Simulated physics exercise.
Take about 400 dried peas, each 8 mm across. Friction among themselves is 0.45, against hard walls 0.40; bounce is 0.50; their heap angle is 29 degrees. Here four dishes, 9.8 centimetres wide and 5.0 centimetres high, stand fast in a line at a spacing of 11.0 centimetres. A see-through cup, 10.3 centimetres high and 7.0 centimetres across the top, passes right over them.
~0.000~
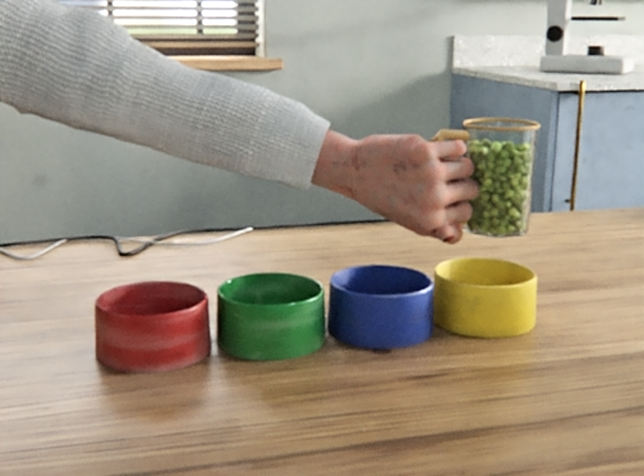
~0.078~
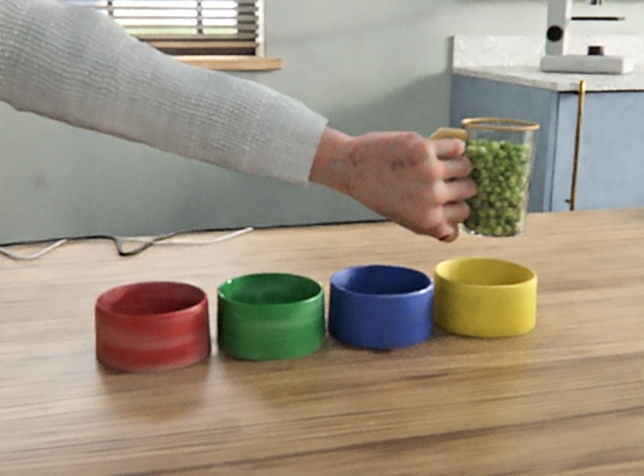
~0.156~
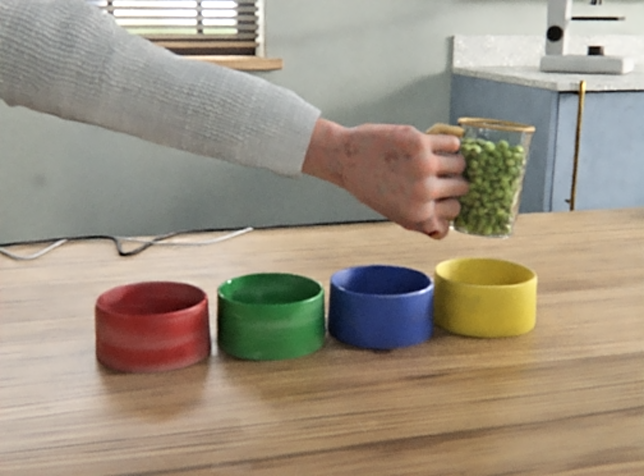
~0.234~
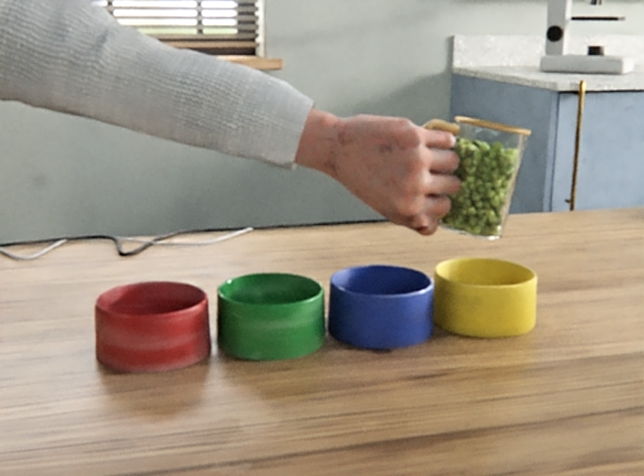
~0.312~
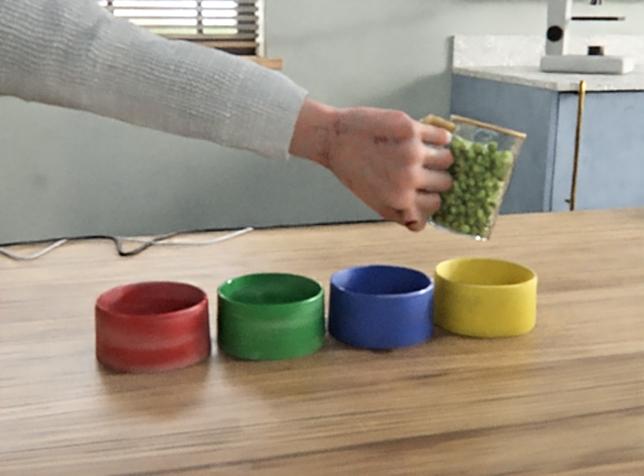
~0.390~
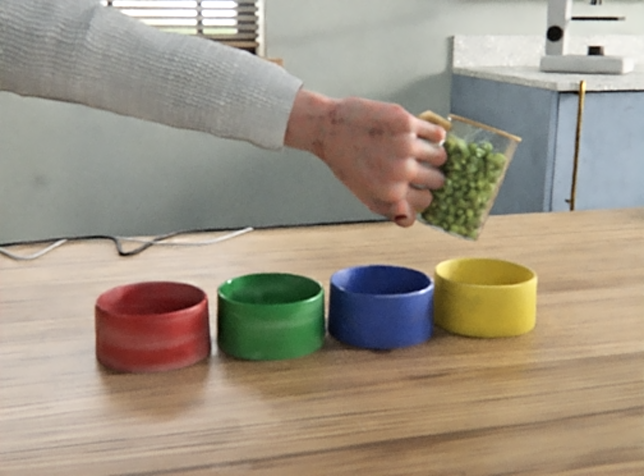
Clear cup of green peas, held by a hand in a grey sleeve, moving left and tilting clockwise above four coloured dishes.
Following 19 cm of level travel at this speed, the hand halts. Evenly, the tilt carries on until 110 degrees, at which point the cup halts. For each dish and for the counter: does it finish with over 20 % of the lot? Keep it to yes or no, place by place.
Place by place: Red dish no, blue dish yes, green dish no, yellow dish no, counter no.
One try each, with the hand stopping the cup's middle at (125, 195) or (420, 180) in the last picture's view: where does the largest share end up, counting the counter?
Try 1 - blue; try 2 - yellow.
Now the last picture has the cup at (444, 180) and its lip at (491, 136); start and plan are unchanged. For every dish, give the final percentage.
In the end red holds 0, blue holds 100, green holds 0, yellow holds 0.
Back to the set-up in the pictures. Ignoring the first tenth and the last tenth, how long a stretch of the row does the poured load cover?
About 6 cm.
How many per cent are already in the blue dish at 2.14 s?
I'd say close to 55 per cent at that point.
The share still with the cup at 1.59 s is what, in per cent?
100 %.
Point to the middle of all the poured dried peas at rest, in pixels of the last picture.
(383, 305).
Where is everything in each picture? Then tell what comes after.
In the first frame, cup at (498, 177), tilt 0 degrees, lip at (534, 123), moved 0.0 cm; middle of the pieces at (497, 189); yellow dish at (485, 272); blue dish at (381, 280); green dish at (271, 289); red dish at (152, 298).
In the second frame, cup at (495, 177), tilt 1 degrees, lip at (533, 124), moved 0.3 cm; middle of the pieces at (494, 189).
In the third frame, cup at (488, 178), tilt 6 degrees, lip at (529, 127), moved 1.0 cm; middle of the pieces at (486, 190).
In the fourth frame, cup at (481, 178), tilt 10 degrees, lip at (524, 131), moved 1.8 cm; middle of the pieces at (477, 190).
In the fifth frame, cup at (473, 179), tilt 15 degrees, lip at (520, 135), moved 2.7 cm; middle of the pieces at (469, 190).
In the sixth frame, cup at (465, 179), tilt 19 degrees, lip at (515, 139), moved 3.5 cm; middle of the pieces at (460, 190); yellow dish at (485, 272); blue dish at (381, 280); green dish at (271, 289); red dish at (152, 298). The cup turns about 60 degrees a second and travels 11 cm a second.
After 1.11 s, tilt 62 degrees; cup holds 100 %.
After 1.59 s, tilt 90 degrees; cup holds 100 %.
After 2.14 s, tilt 110 degrees; cup holds 45 %, blue 55 %.
By 3.2 s all is still; red 0 %, blue 100 %, green 0 %, yellow 0 %, counter 0 %.
